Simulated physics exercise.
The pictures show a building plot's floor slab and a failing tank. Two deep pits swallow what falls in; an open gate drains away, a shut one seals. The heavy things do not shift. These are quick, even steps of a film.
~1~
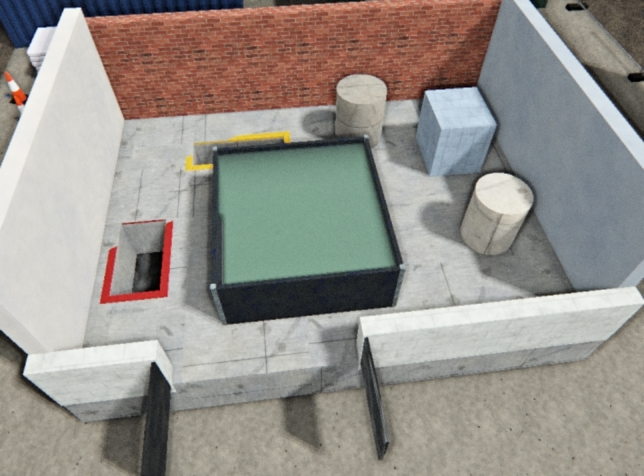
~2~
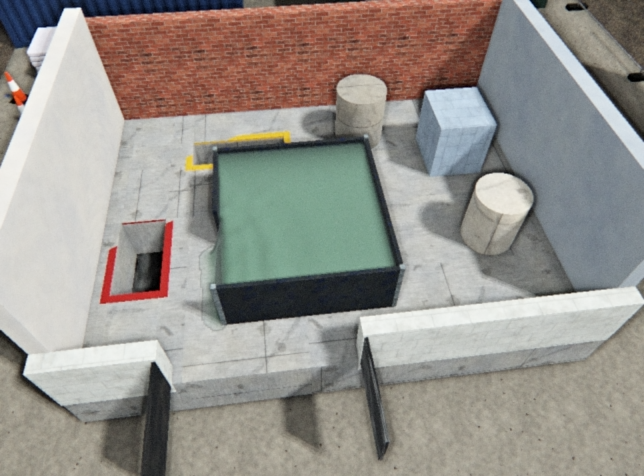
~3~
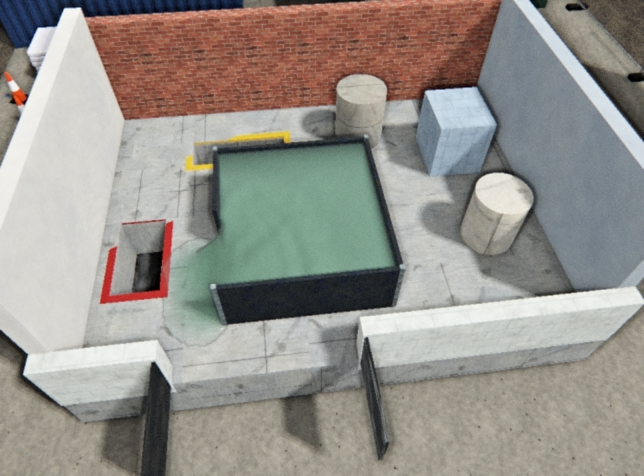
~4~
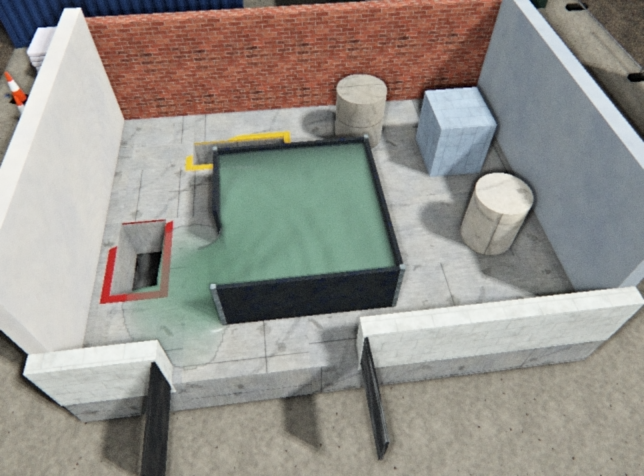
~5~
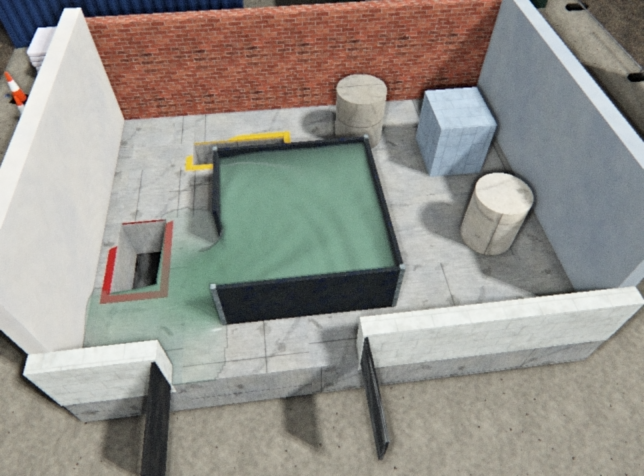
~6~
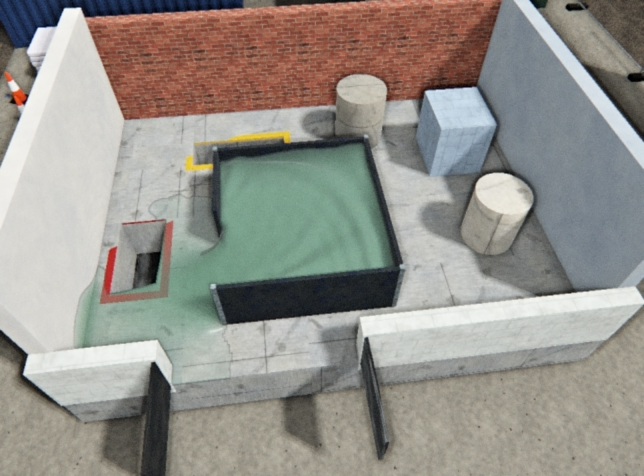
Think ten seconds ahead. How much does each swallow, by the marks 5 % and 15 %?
The gate takes from 5 to 15 %; the yellow pit takes under 5 %; the red pit takes over 15 %.
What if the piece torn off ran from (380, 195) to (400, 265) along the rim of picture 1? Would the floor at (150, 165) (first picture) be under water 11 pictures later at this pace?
Answer: Dry.
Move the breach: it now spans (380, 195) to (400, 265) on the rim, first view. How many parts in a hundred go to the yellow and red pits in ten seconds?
In per cent: Yellow 15, red 6.
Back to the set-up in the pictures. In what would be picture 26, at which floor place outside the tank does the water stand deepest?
I would point to (153, 342).
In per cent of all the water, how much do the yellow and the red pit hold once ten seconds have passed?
Roughly 2 per cent, then 62 per cent.
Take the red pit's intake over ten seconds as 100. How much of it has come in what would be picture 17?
I make it 30 per cent.
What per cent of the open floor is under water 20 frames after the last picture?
Some 25 per cent.
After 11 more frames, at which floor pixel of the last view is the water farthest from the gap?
Near (120, 147).
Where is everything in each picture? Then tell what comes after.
In the first frame, the tank at (300, 207) is whole and still.
In the second frame, water pours out at (224, 273) and has run to (221, 327).
In the third frame, the front is at (173, 257), out from the gap at (224, 274).
In the fourth frame, the front is at (129, 314), out from the gap at (224, 275).
In the fifth frame, water pours out at (224, 275) and has run to (85, 338).
In the sixth frame, water pours out at (224, 274) and has run to a hidden place.
A moment on, water covers 15 % of the floor; the gate 1 %, the yellow pit 0 %, the red pit 9 %.
Next, water covers 15 % of the floor; the gate 1 %, the yellow pit 0 %, the red pit 19 %.
Then, water covers 25 % of the floor; the gate 4 %, the yellow pit 0 %, the red pit 34 %.
Later, water covers 35 % of the floor; the gate 8 %, the yellow pit 1 %, the red pit 50 %.
In the end, water covers 30 % of the floor; the gate 12 %, the yellow pit 1 %, the red pit 62 %.
